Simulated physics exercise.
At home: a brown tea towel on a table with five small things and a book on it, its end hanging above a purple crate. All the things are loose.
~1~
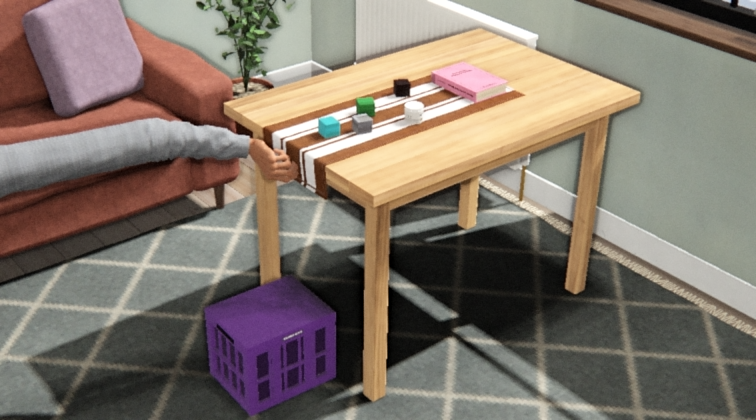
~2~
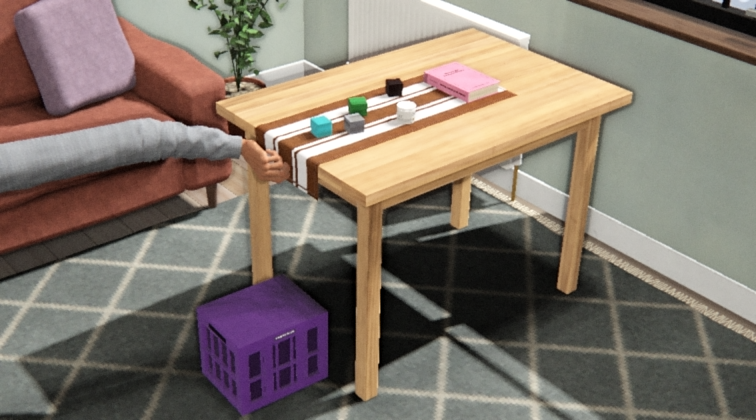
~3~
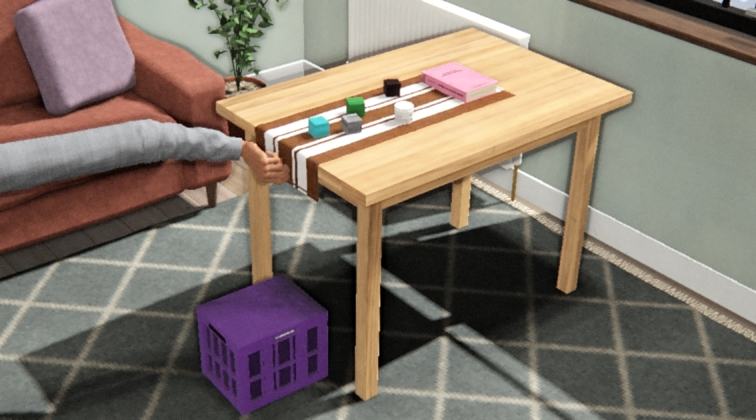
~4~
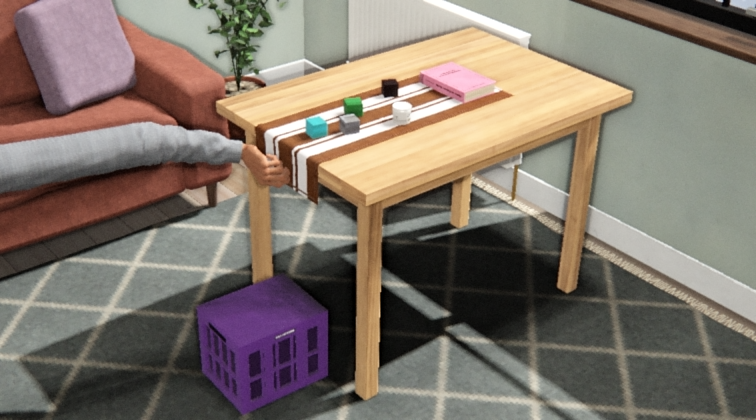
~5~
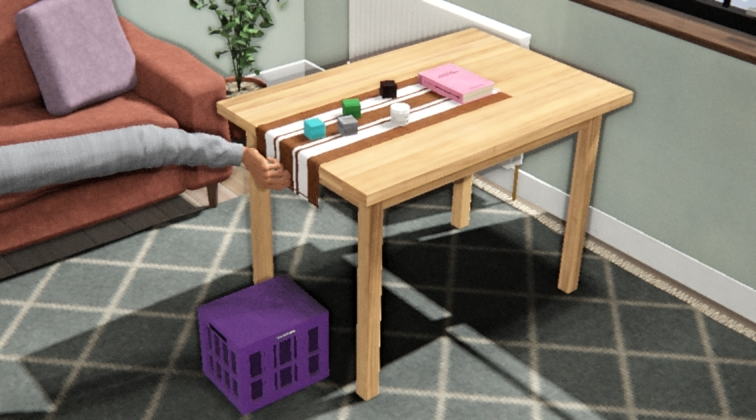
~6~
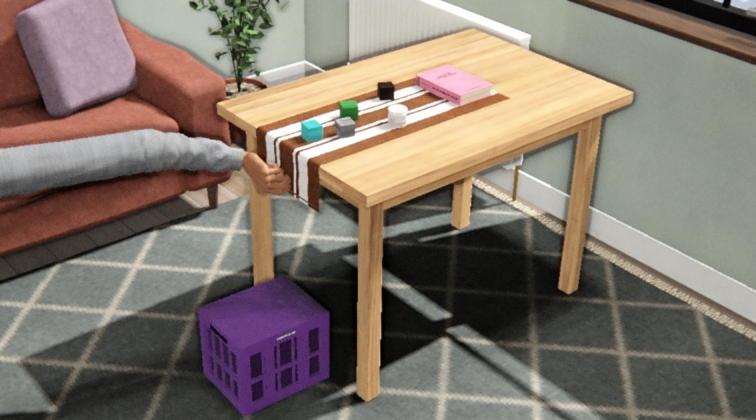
In this clip, a hand at the left holds the hanging end of a brown and white striped cloth and draws it slightly down over the table edge, as the small cubes, white object and pink book shift slightly left.
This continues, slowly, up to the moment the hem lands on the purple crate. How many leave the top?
The answer is four.
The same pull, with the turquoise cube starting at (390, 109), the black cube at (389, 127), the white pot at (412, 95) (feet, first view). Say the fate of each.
The turquoise cube comes down, the black cube falls, the white pot holds on.
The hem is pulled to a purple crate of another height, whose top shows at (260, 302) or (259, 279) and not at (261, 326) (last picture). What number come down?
In that case 3 and 2.
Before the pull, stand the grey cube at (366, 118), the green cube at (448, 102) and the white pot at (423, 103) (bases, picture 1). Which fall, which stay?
The grey cube comes down; the green cube holds on; the white pot keeps its place on top.
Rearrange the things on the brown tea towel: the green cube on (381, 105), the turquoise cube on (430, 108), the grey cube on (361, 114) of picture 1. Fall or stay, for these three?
The green cube tumbles off, the turquoise cube keeps its place on top, the grey cube falls.
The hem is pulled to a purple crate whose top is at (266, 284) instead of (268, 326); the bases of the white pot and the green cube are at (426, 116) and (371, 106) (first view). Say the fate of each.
The white pot holds on; the green cube survives.
Early on, hem near (287, 231); turquoise cube gone.
Midway, hem near (287, 273); turquoise cube, grey cube and green cube gone.
Near the end, hem on the crate; turquoise cube, grey cube, green cube and white pot gone.
Finally, hem on the crate; turquoise cube, grey cube, green cube and white pot gone. Over the edge go four.
